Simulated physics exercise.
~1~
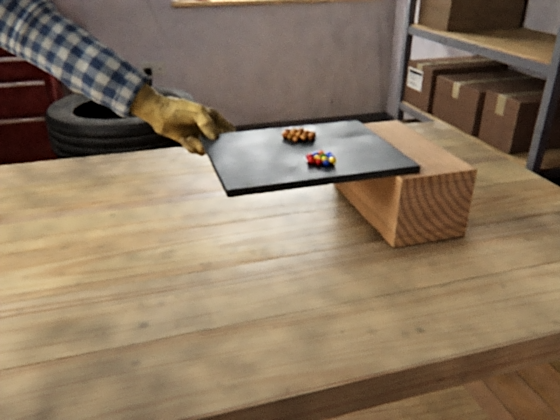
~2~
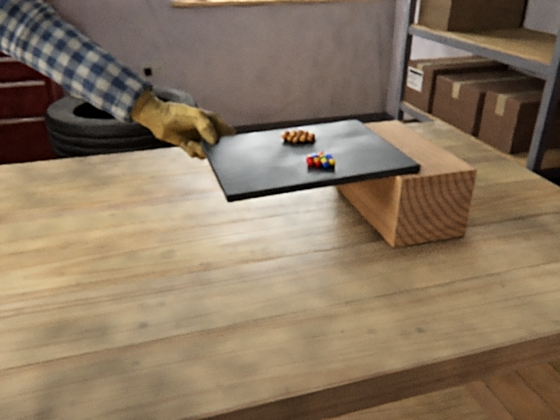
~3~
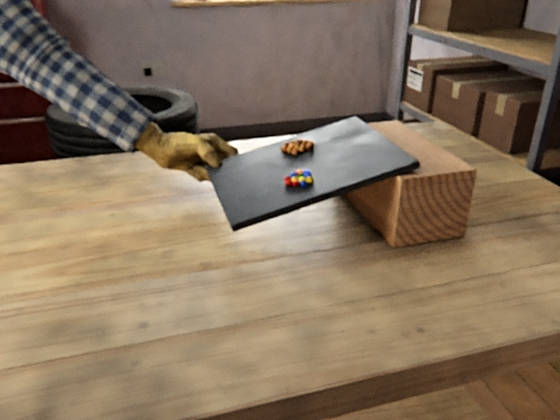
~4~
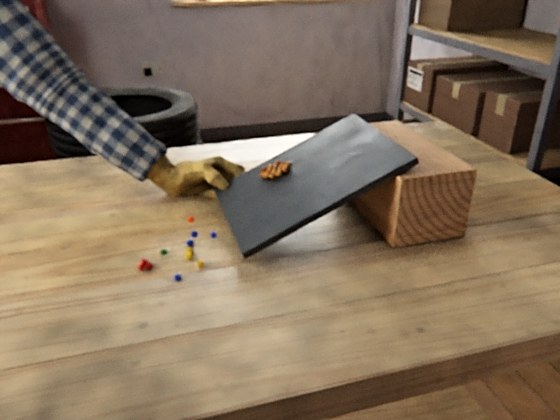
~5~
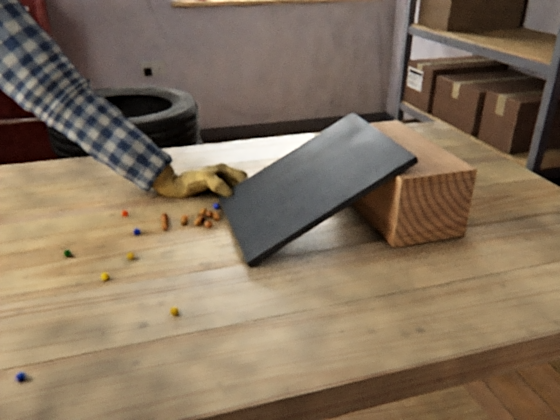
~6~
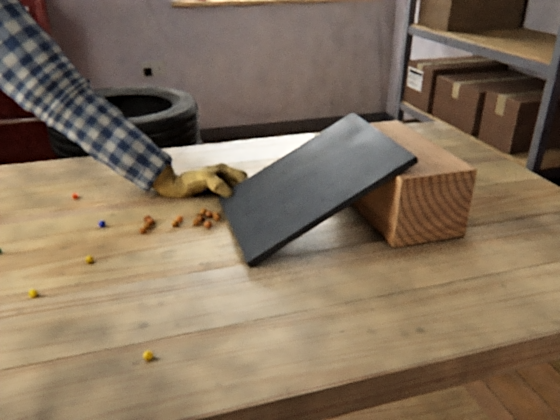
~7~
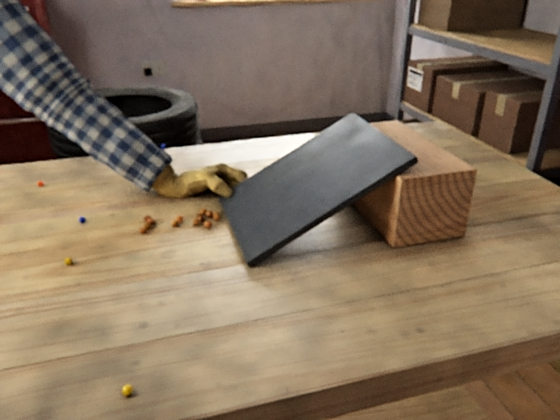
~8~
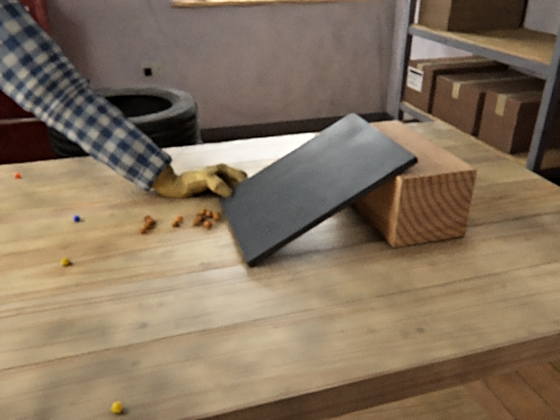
On a wooden workbench, a gloved hand lowered its end of a dark board propped on a block, and the colourful beads in front rolled off and scattered far left, some leaving the table, while the orange-brown pieces slid down later and stopped nearby.
